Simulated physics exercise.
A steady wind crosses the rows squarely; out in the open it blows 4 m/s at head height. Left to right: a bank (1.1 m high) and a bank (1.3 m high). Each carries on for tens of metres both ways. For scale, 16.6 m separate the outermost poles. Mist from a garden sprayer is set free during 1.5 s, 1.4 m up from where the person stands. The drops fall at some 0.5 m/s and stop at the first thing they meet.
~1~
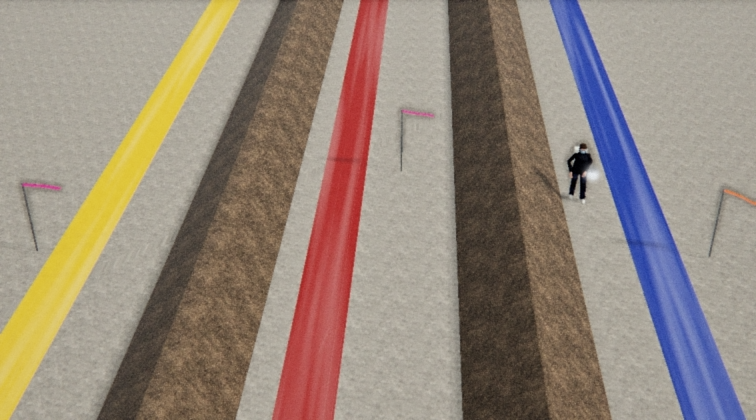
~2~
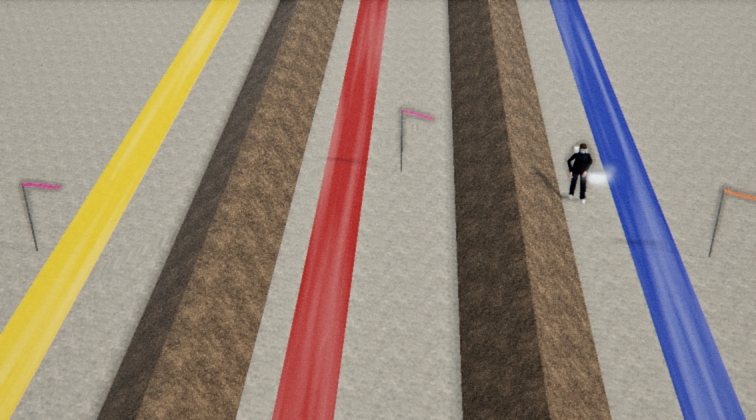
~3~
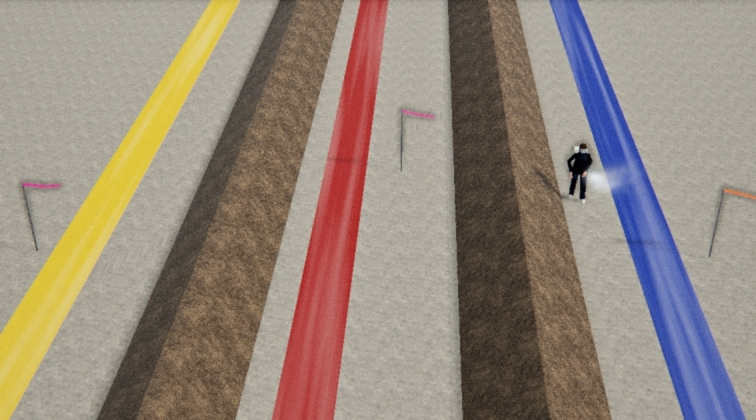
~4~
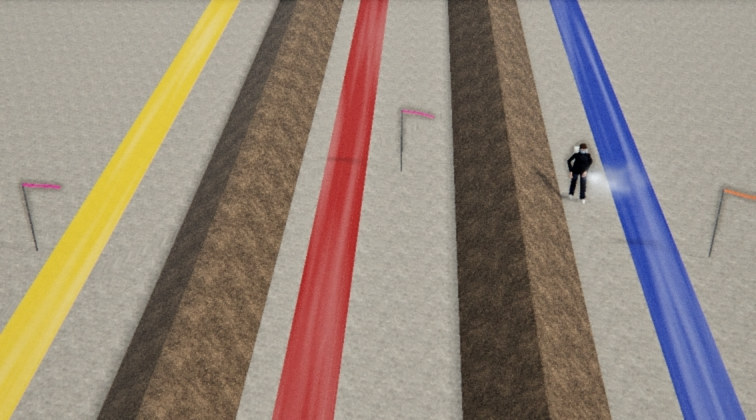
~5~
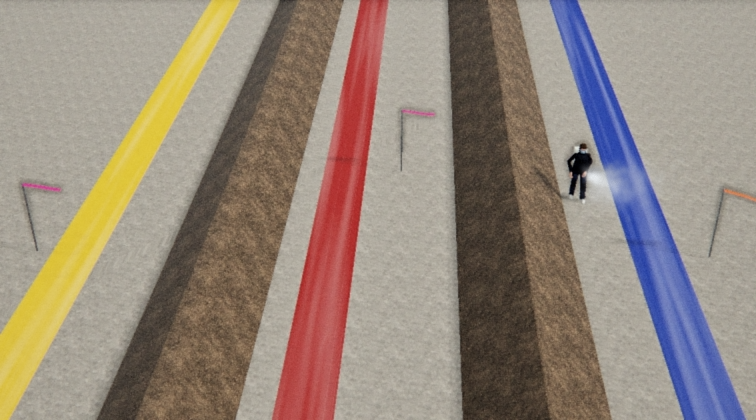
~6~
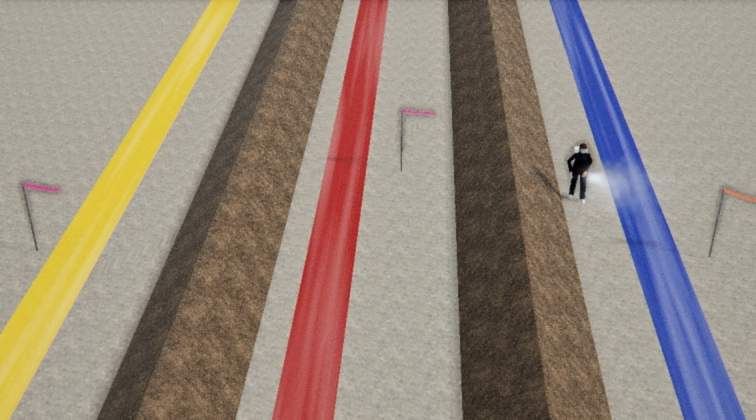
The clip opens on pale ground crossed by yellow, red and blue strips and two brown banks, with small flags standing between them. A dark-clothed figure stands still beside the blue strip as a small white puff of mist appears, then gradually stretches rightward across the blue, thin and faint.
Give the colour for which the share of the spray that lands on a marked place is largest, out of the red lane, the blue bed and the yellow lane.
The blue one.
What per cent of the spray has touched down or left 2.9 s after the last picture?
Some 65 per cent.
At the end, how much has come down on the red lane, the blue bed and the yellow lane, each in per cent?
About 0 % red, 20 % blue, 0 % yellow.
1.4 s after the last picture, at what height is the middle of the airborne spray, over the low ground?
About 0.6 m.
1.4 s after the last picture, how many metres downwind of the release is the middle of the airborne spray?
About 1.0 m.
Then, 1.4 s after the last picture, 83 % is in the air or yet to come; 0 % lies on the red lane, 4 % on the blue bed and 0 % on the yellow lane; the middle of what still flies is 0.6 m above the low ground, near (632, 200).
Then, 2.9 s after the last picture, 37 % is in the air or yet to come; 0 % lies on the red lane, 13 % on the blue bed and 0 % on the yellow lane; the middle of what still flies is 0.5 m above the low ground, near (636, 205).
Then, 6.9 s after the last picture, 5 % is in the air or yet to come; 0 % lies on the red lane, 17 % on the blue bed and 0 % on the yellow lane.
Then, 18.9 s after the last picture, 0 % is in the air or yet to come; 0 % lies on the red lane, 18 % on the blue bed and 0 % on the yellow lane.
Then, 43.9 s after the last picture, 0 % is in the air or yet to come; 0 % lies on the red lane, 18 % on the blue bed and 0 % on the yellow lane.
